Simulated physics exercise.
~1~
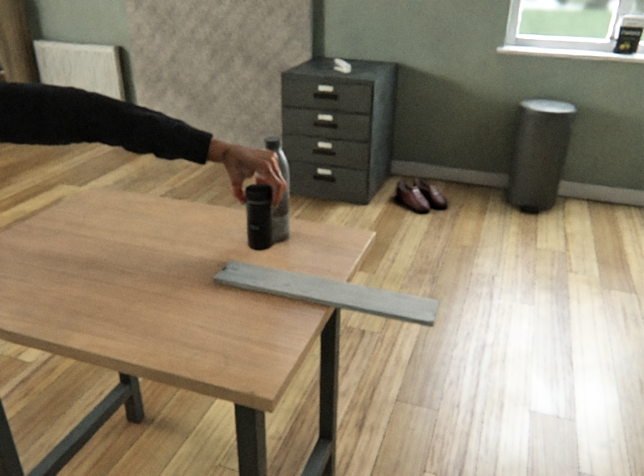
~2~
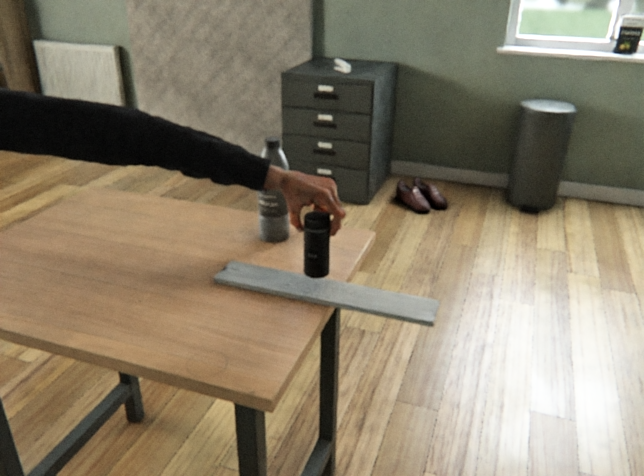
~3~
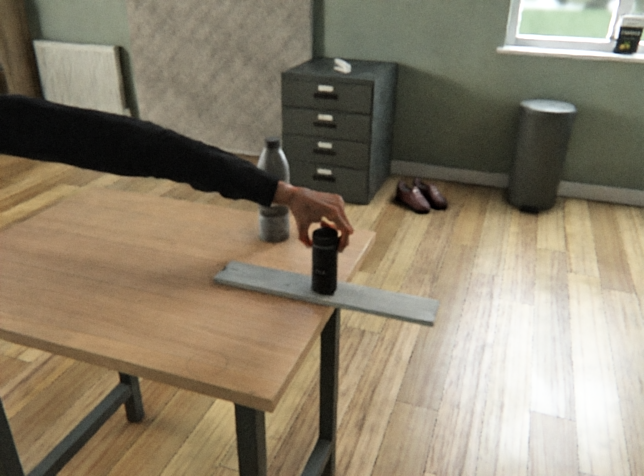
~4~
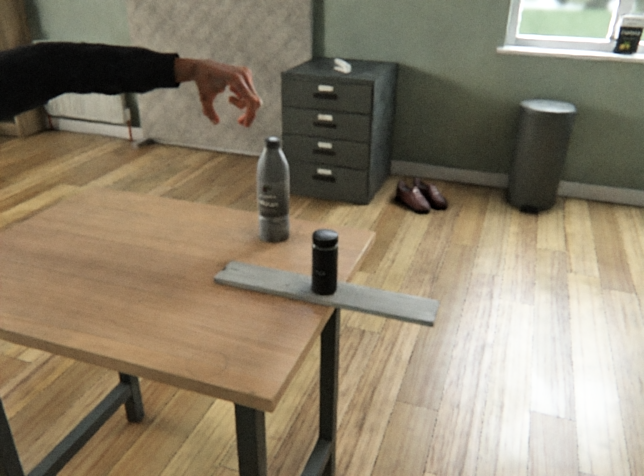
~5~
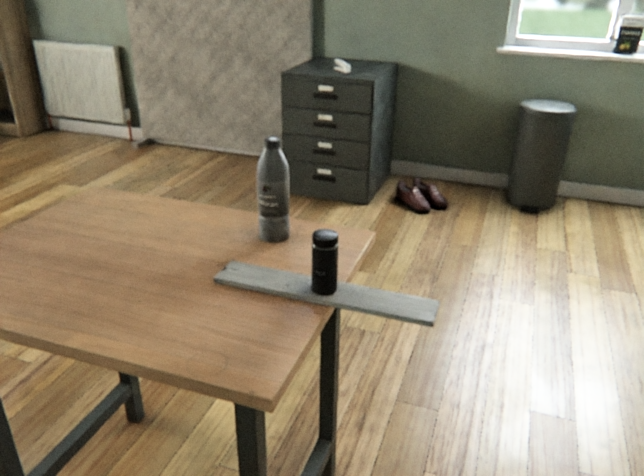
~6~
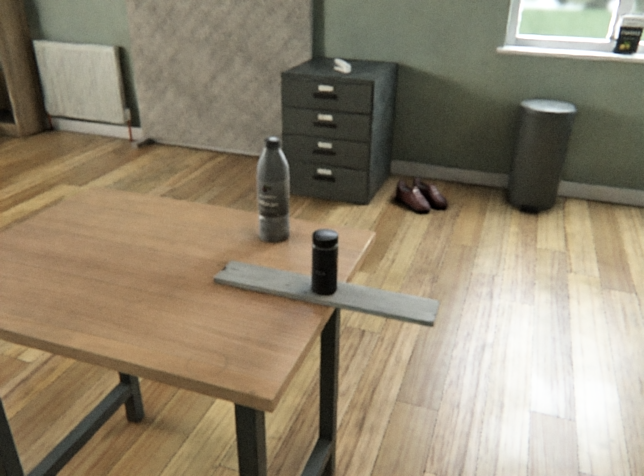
At first, a hand in a dark sleeve reaches in from the left and holds a black shaker on a wooden table, in front of a grey bottle. A pale, greyish plank lies across the table's corner, with one end jutting out past the edge. The hand carries the shaker to the right and slightly down, then sets it upright on the plank near the table's edge. Next, the fingers let go, and the arm draws back to the left and leaves the view. The plank holds, and the shaker and bottle stay standing, all still.
